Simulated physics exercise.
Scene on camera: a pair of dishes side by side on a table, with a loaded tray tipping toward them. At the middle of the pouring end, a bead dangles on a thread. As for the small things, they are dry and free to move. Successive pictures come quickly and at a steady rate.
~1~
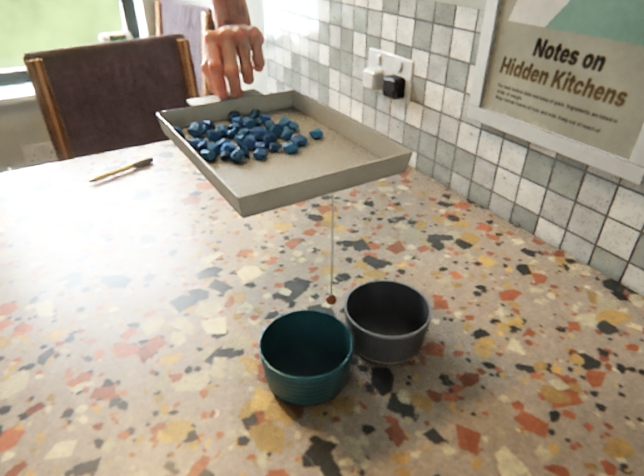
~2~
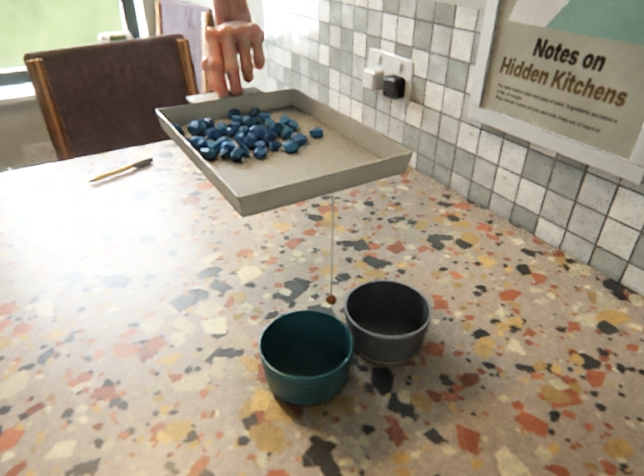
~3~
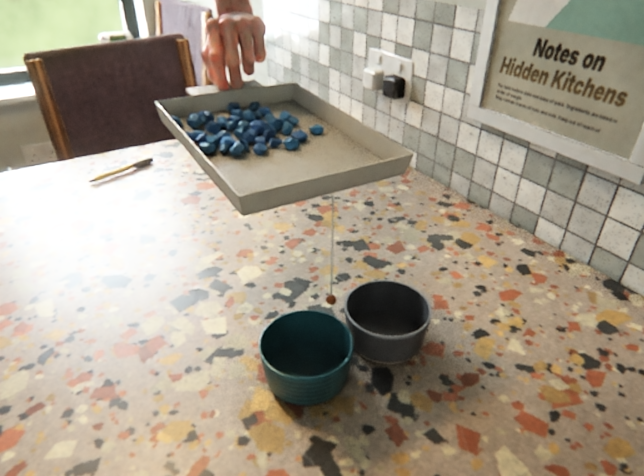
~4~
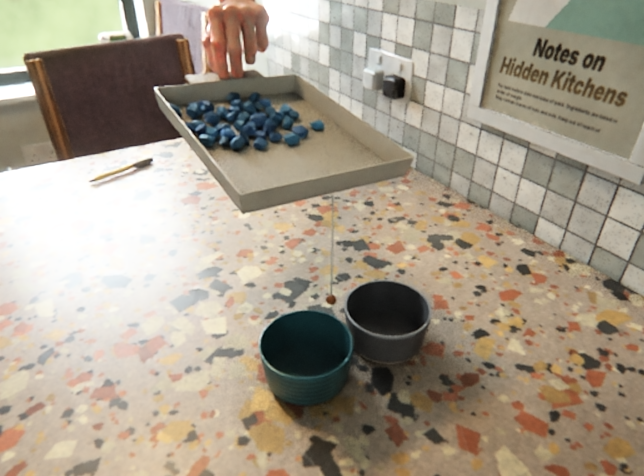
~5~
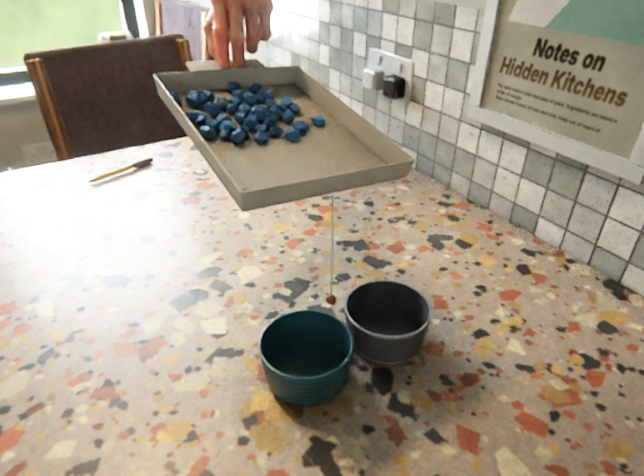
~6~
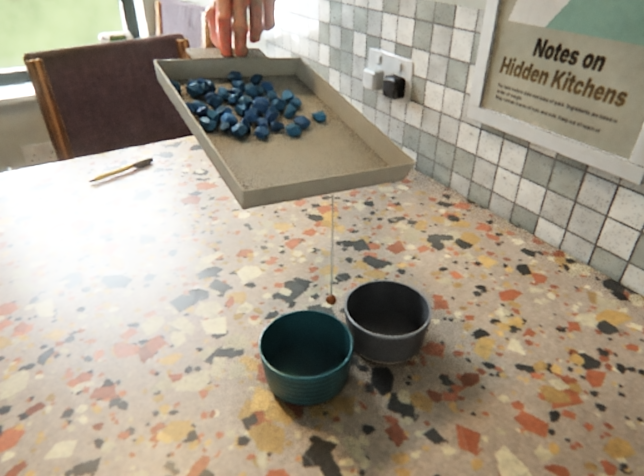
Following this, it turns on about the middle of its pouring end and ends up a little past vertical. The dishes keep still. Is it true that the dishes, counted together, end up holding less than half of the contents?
No, more than half.
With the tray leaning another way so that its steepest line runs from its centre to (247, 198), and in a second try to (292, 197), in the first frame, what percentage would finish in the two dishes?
The first try gives close to 20 per cent, the second close to 60 per cent.
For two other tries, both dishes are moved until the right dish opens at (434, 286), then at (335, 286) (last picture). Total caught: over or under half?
Try 1: In excess of half; try 2: Not up to half.
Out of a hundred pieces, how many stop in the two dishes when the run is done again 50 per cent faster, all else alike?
About 70 per cent.
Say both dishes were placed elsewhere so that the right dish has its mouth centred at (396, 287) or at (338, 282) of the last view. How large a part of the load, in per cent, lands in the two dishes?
Approximately 70 percent, followed by approximately 0 percent.
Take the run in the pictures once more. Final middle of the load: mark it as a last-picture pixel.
Somewhere close to (397, 330) in the last picture.
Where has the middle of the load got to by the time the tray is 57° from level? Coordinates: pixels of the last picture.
Roughly (368, 161).
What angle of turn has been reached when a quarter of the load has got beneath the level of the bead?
The angle is around 95°.
Shortly afterwards, tray tipped steeply; all but a few on the tray; only a few in the air.
Next, tray tipped right over; near two thirds on the tray; a little in the right dish; a little outside both; a little in the air.
Some moments later, tray tipped past a quarter turn; the bulk in the right dish; a little outside both.
In the end, tray tipped past a quarter turn; none at all in the left dish; the bulk in the right dish; a little outside both.
